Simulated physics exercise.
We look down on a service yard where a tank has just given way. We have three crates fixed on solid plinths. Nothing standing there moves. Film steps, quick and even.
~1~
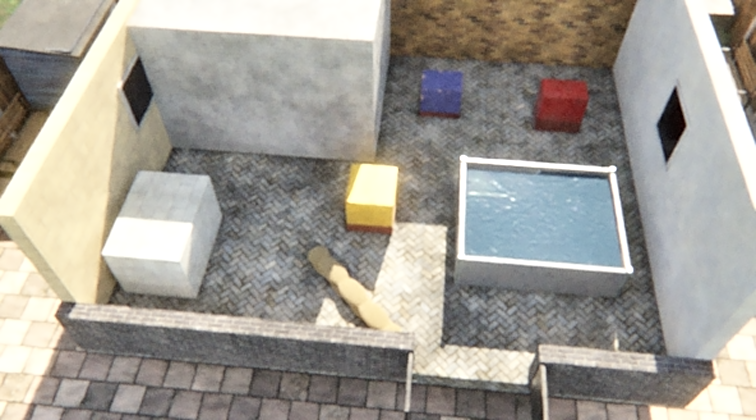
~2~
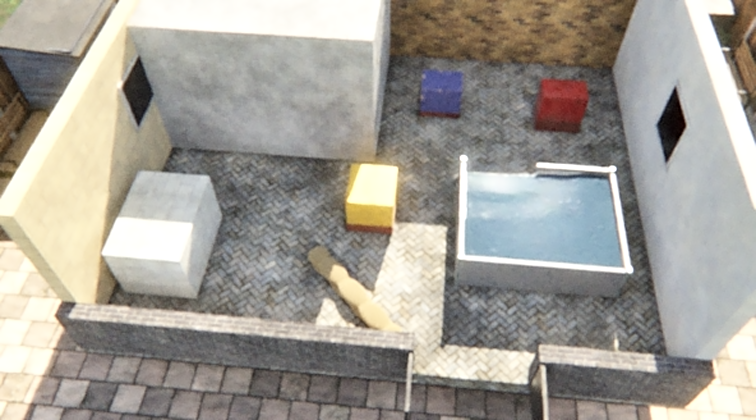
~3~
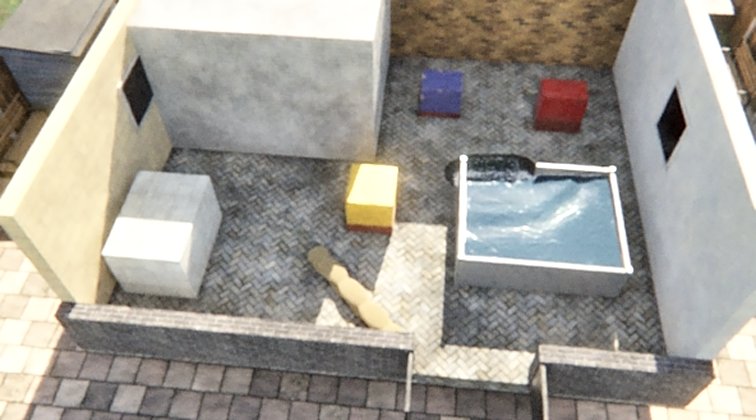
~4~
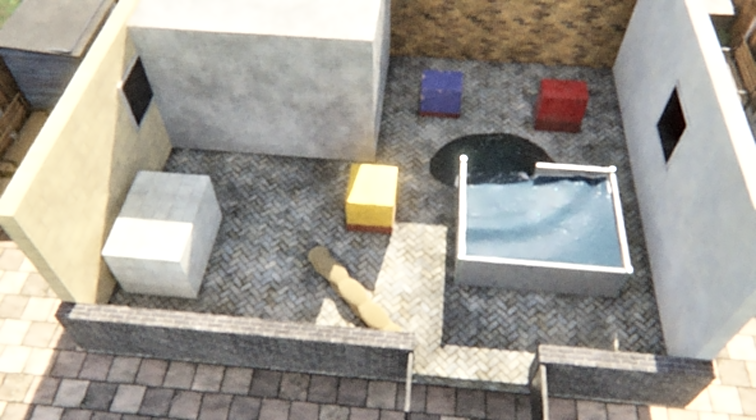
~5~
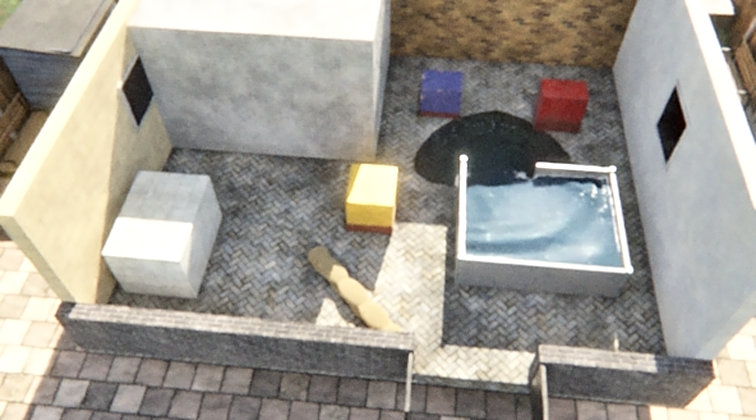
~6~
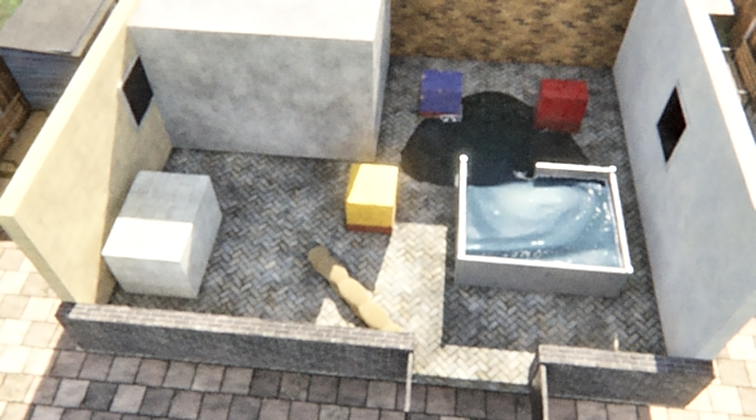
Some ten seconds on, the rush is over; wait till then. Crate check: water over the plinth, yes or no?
Blue crate yes, red crate no, yellow crate no.
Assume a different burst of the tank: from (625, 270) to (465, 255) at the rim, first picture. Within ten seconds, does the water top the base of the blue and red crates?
In that case the blue crate is never flooded and the red crate is never flooded.
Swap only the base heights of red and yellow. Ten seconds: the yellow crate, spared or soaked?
Well, the yellow crate stays untouched then.
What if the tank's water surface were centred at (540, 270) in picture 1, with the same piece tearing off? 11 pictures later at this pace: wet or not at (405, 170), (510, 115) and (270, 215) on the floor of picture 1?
First drenched; next drenched; last unwetted.
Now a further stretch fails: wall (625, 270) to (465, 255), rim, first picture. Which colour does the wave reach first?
The red crate.
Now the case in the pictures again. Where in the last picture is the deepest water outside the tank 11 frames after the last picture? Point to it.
Near (484, 64).
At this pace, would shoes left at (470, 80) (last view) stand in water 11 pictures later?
Lab note: Spot reads soaked.
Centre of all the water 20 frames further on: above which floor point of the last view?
Point: (507, 157).
A moment on, water covers 20 % of the floor; the blue crate water round its plinth, the red crate water round its plinth, the yellow crate not reached.
Next, water covers 30 % of the floor; the blue crate water round its plinth, the red crate water round its plinth, the yellow crate not reached.
Then, water covers 40 % of the floor; the blue crate water round its plinth, the red crate water round its plinth, the yellow crate water round its plinth.
Later, water covers 60 % of the floor; the blue crate water round its plinth, the red crate water round its plinth, the yellow crate water round its plinth.
In the end, water covers 80 % of the floor; the blue crate was topped, the red crate stayed above the water, the yellow crate stayed above the water.
